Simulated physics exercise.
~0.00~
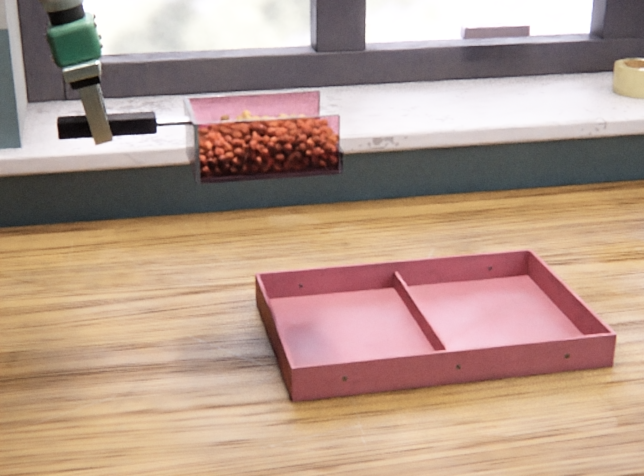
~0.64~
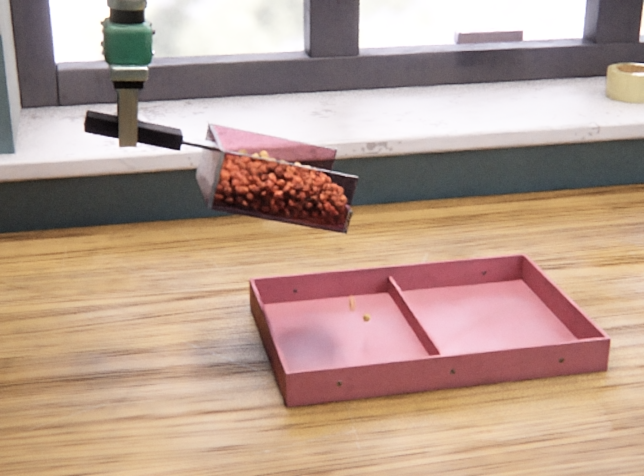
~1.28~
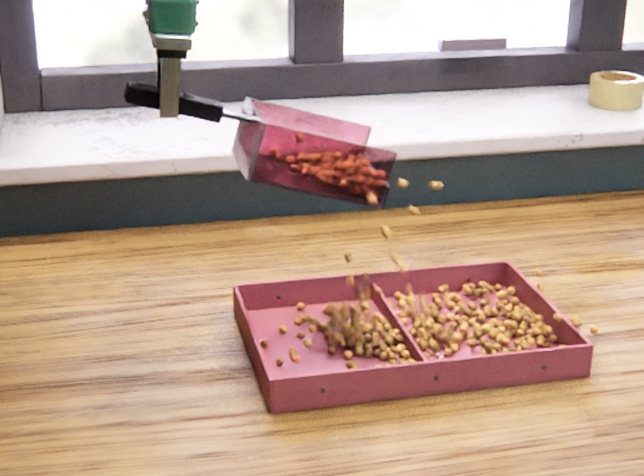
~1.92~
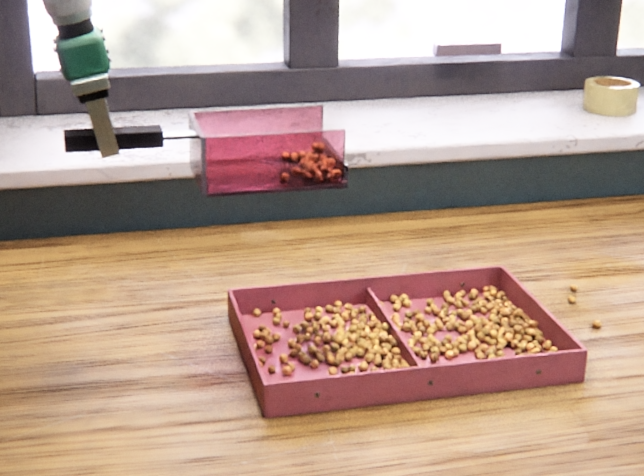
On a wooden table by a window, a robot arm moved a box of chickpeas over a pink divided tray and tipped it, pouring most into both parts, then drew back level with some still inside and a few spilled on the table.
